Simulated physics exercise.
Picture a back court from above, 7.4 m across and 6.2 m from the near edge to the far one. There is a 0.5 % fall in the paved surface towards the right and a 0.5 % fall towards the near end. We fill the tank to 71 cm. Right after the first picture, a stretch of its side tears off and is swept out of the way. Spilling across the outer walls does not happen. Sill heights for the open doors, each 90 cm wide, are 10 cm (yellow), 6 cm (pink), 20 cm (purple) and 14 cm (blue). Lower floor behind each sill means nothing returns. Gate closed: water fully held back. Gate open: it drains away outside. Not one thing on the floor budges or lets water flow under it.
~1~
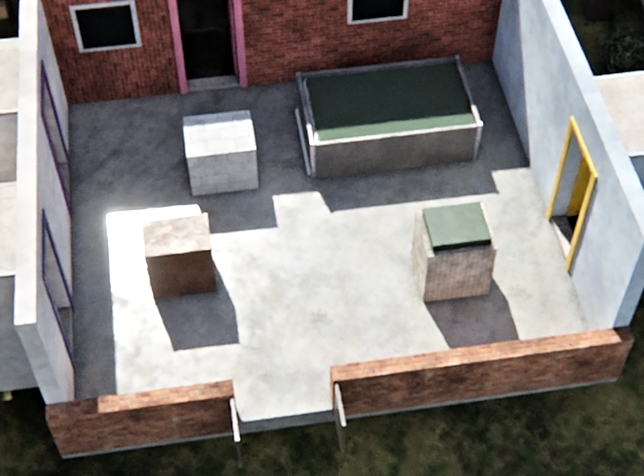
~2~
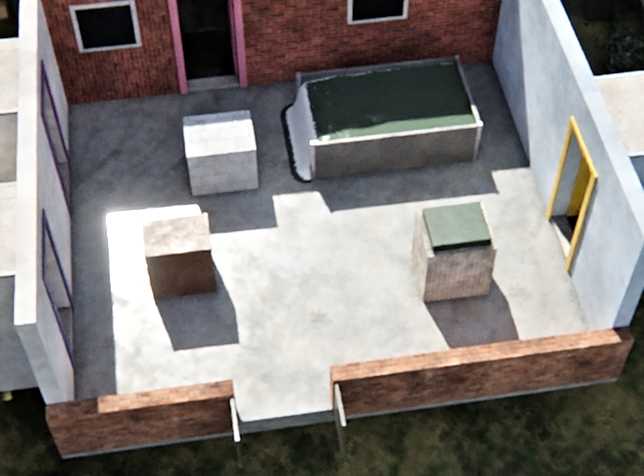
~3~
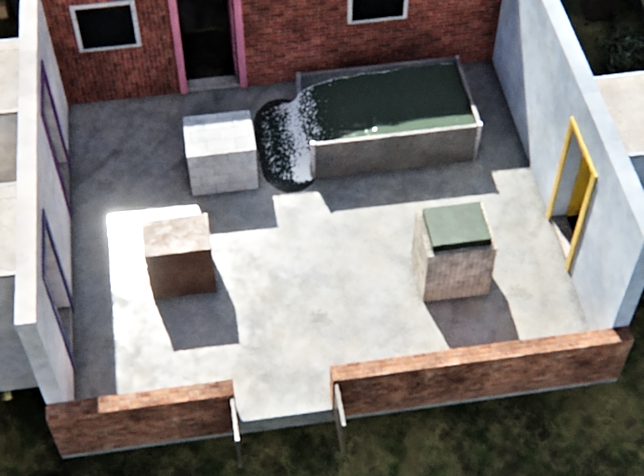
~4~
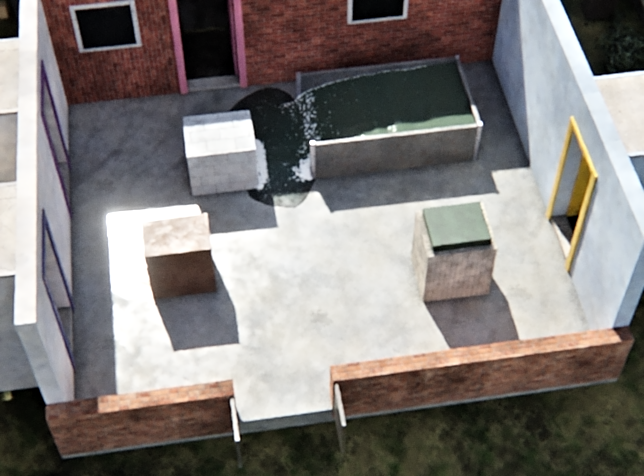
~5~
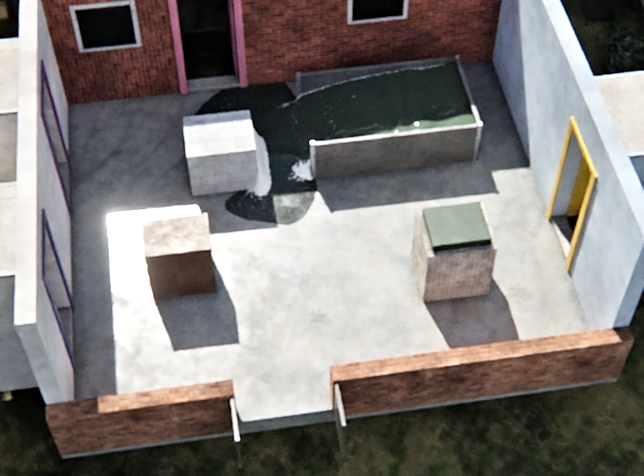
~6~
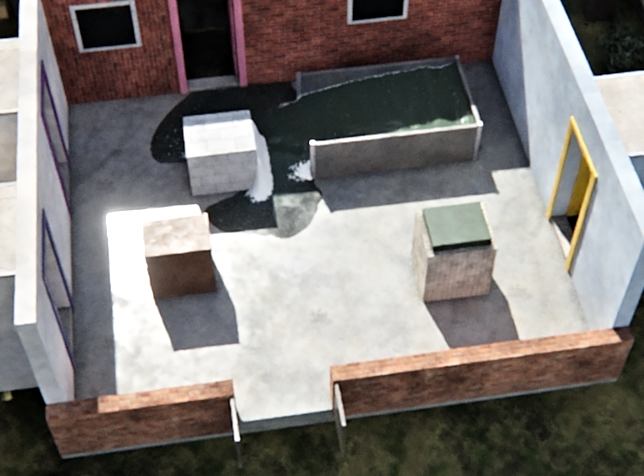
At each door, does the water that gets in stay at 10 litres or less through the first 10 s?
Taking them in turn: At the yellow door, yes; at the pink door, no; at the purple door, yes; at the blue door, yes.
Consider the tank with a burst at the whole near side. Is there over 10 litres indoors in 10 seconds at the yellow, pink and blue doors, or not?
Against that limit: Yellow above, pink not over, blue not over.
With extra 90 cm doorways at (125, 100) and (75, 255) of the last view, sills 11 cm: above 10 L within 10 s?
In turn: Above, under.
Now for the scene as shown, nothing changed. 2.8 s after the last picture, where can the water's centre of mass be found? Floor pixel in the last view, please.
The water's centre is around (249, 179).
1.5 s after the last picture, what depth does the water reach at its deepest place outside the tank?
Around 40 centimetres.
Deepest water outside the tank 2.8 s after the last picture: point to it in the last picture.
In the final picture, near (69, 107).
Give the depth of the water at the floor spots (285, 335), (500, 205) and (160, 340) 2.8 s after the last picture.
2, 0 and 0 cm, respectively.
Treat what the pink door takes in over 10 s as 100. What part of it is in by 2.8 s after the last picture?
Roughly 80 percent is in by then.
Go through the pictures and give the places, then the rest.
The first picture shows still water, 71 cm deep, in the tank at (387, 103).
In the second picture, the front is at (309, 180), 0.8 m from the gap at (308, 130); 0.4 m2 of floor is under water; 71 cm left at the back of the tank.
In the third picture, the front is at (269, 106), 1.0 m from the gap at (308, 133); 1.2 m2 of floor is under water; 71 cm left at the back of the tank.
In the fourth picture, the front is at a hidden place, 1.4 m from the gap at (308, 134); 2.3 m2 of floor is under water; 71 cm left at the back of the tank.
In the fifth picture, water pours out at (308, 135) and has run 2.0 m, to a hidden place; typically 7 cm deep outside, 71 cm at the tank's back.
In the sixth picture, water pours out at (308, 135) and has run 2.5 m, to (158, 139); typically 6 cm deep outside, 69 cm at the tank's back.
Then, 0.7 s after the last picture water covers 25 % of the floor and is deepest (48 cm) near (260, 158); yellow door not reached, pink door 14 cm at the sill, 5 L in, purple door 5 cm at the sill, 0 L in, blue door not reached.
Then, 1.5 s after the last picture water covers 45 % of the floor and is deepest (40 cm) near (260, 158); yellow door not reached, pink door 13 cm at the sill, 84 L in, purple door 12 cm at the sill, 0 L in, blue door not reached.
Then, 2.8 s after the last picture water covers 60 % of the floor and is deepest (28 cm) near (69, 107); yellow door not reached, pink door 16 cm at the sill, 209 L in, purple door 15 cm at the sill, 0 L in, blue door 5 cm at the sill, 0 L in.
Then, 5.3 s after the last picture water covers 75 % of the floor and is deepest (18 cm) near (76, 428); yellow door 1 cm at the sill, 0 L in, pink door 8 cm at the sill, 264 L in, purple door 8 cm at the sill, 0 L in, blue door 4 cm at the sill, 0 L in.
Then, 9.3 s after the last picture water covers 95 % of the floor and is deepest (16 cm) near (588, 359); yellow door 6 cm at the sill, 0 L in, pink door 5 cm at the sill, 269 L in, purple door 4 cm at the sill, 0 L in, blue door 8 cm at the sill, 0 L in.
